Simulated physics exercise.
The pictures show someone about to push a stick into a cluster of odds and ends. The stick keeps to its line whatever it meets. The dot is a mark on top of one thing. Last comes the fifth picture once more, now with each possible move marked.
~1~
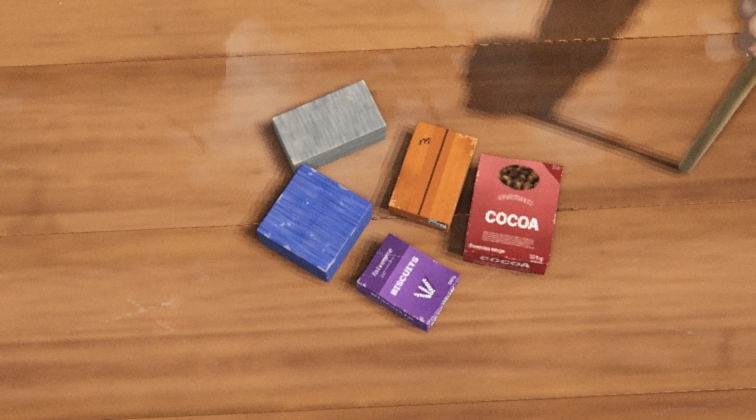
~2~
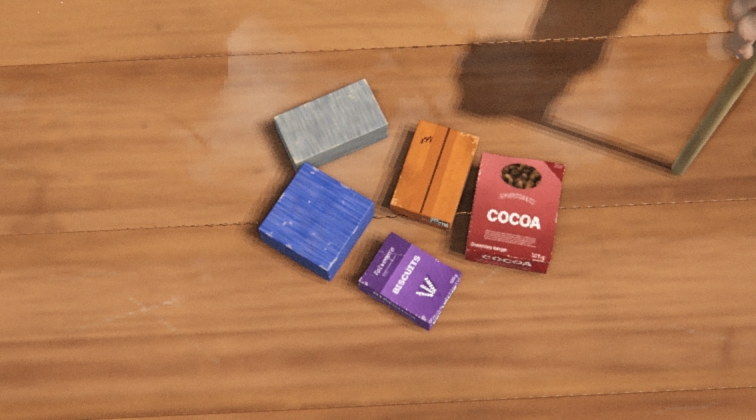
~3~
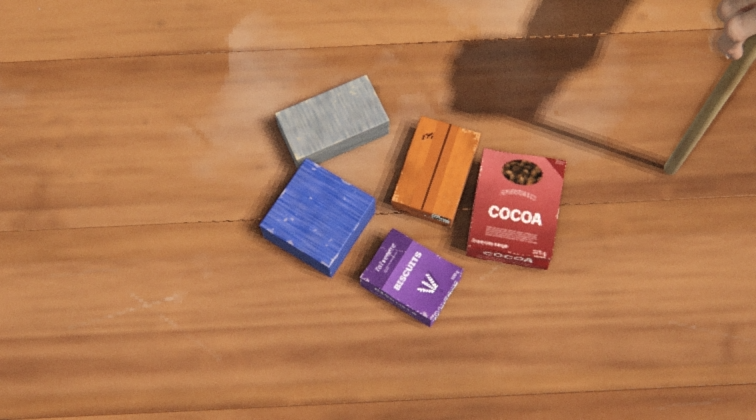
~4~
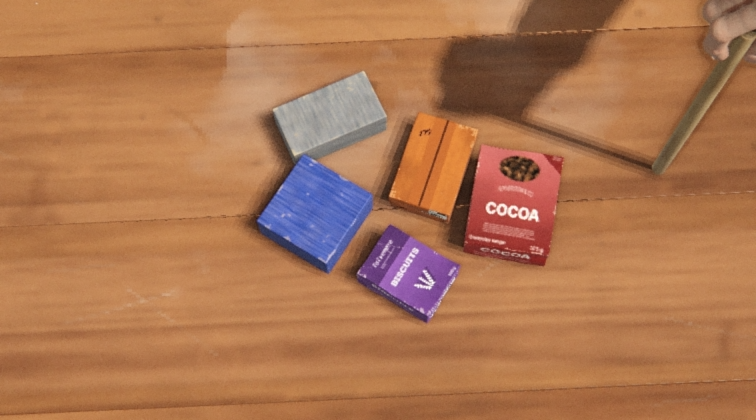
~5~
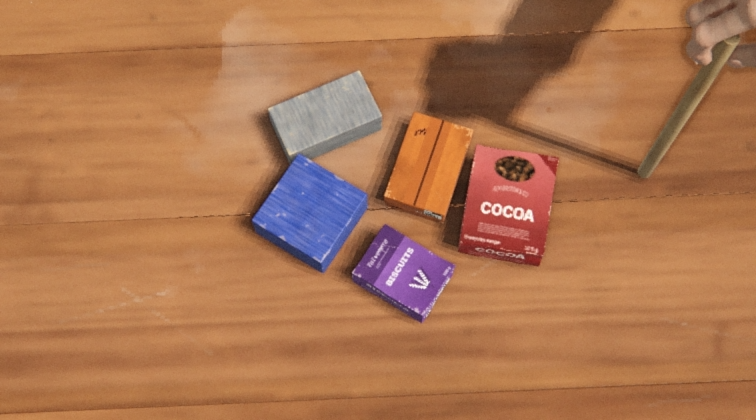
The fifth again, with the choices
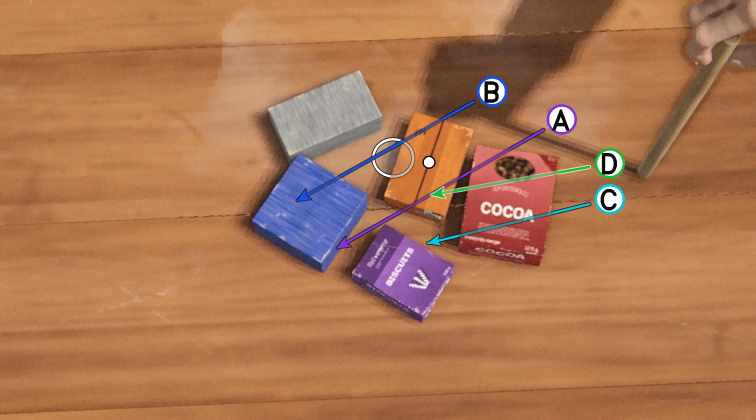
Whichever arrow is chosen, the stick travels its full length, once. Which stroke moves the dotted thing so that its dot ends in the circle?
Only A gets it there.
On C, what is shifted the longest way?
It is the red box.
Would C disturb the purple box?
Yes.
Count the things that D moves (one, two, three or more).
In all, three or more.
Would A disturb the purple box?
No.
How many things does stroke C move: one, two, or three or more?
It moves three or more.
On the marked copy, A from (544, 130) to (337, 248); B from (474, 102) to (297, 201); C from (589, 204) to (428, 243); D from (589, 167) to (432, 195); the ring at (393, 158); the white dot at (429, 162).
Following A. Soon after the start, foot of the stick (471, 172); orange box (428, 168); red box (505, 220).
Later, foot of the stick (396, 215); orange box (393, 163); red box (503, 226).
In the end, foot of the stick (337, 249); orange box (392, 162); red box (503, 226); the dot on the orange box is in the ring.
As for the rest, B leaves the dotted thing at (413, 195); C leaves the dotted thing at (376, 131); D leaves the dotted thing at (315, 159).
